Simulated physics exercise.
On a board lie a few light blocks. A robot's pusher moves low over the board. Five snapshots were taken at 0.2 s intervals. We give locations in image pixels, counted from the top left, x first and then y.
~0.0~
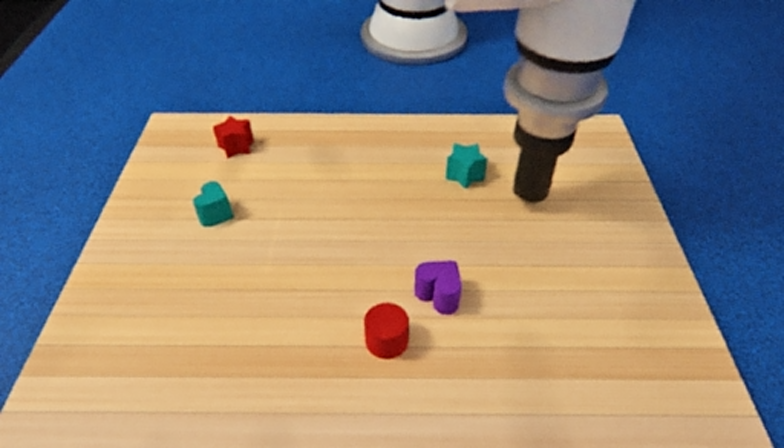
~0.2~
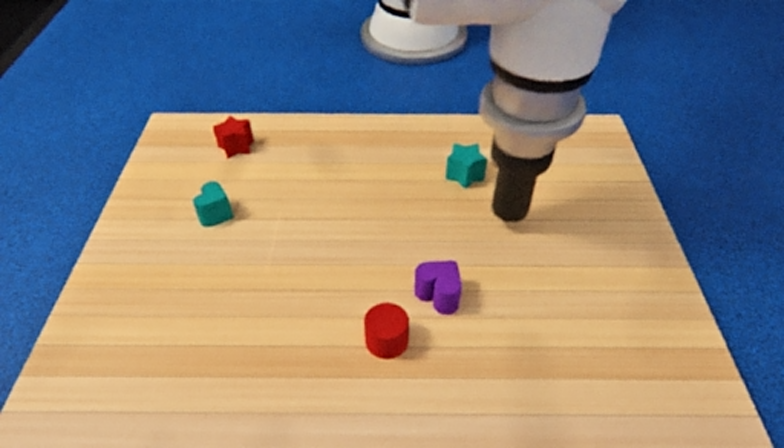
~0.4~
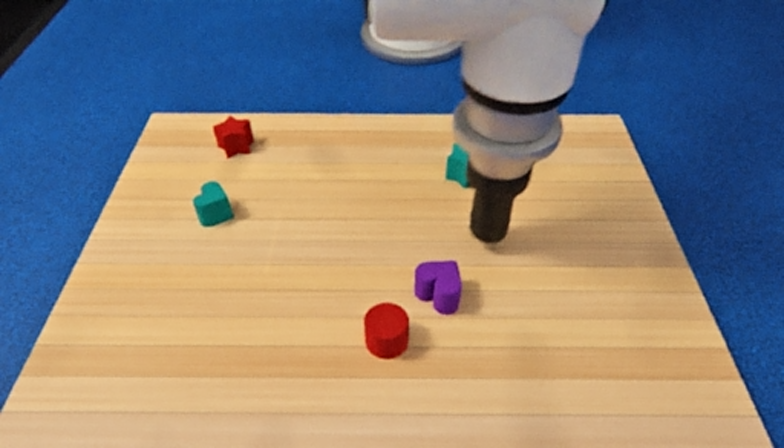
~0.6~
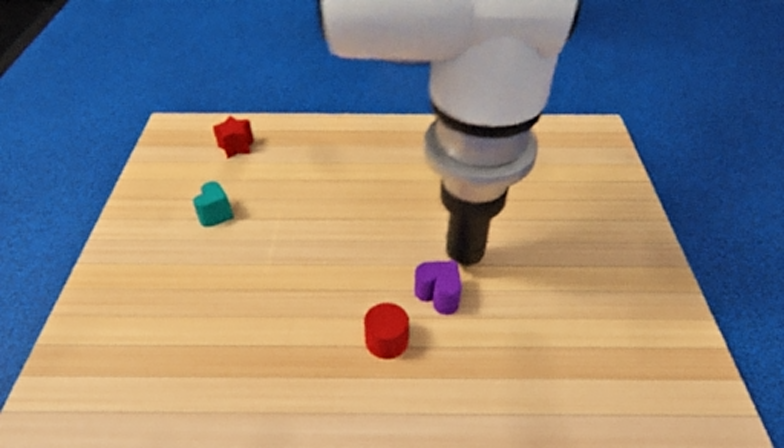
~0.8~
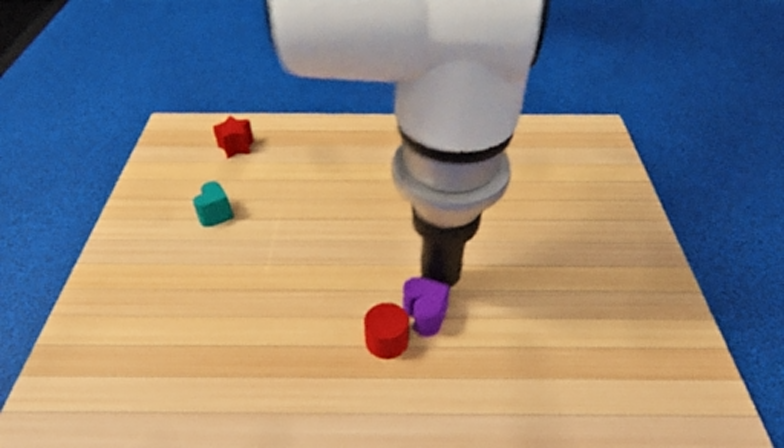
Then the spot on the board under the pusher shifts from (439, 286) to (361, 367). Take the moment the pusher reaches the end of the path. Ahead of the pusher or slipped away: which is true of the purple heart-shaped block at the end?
The pusher passes it.
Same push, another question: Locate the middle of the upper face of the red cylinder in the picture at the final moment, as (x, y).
It will end up at (333, 384).
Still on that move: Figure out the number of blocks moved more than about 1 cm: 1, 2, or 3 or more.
The count is two.
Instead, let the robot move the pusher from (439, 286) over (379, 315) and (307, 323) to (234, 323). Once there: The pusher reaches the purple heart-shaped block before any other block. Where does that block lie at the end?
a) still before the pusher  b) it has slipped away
It's b.
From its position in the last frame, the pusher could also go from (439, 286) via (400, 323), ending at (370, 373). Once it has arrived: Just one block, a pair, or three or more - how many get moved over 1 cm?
The answer will be two.
The first path, step by step. One third of the way, pusher (415, 300); red cylinder (368, 339); purple heart-shaped block (408, 325).
Two thirds of the way, pusher (389, 326); red cylinder (347, 365); purple heart-shaped block (398, 355), turned 30° anticlockwise.
At the end, pusher (360, 356); red cylinder (333, 384); purple heart-shaped block (396, 372), turned 60° anticlockwise.
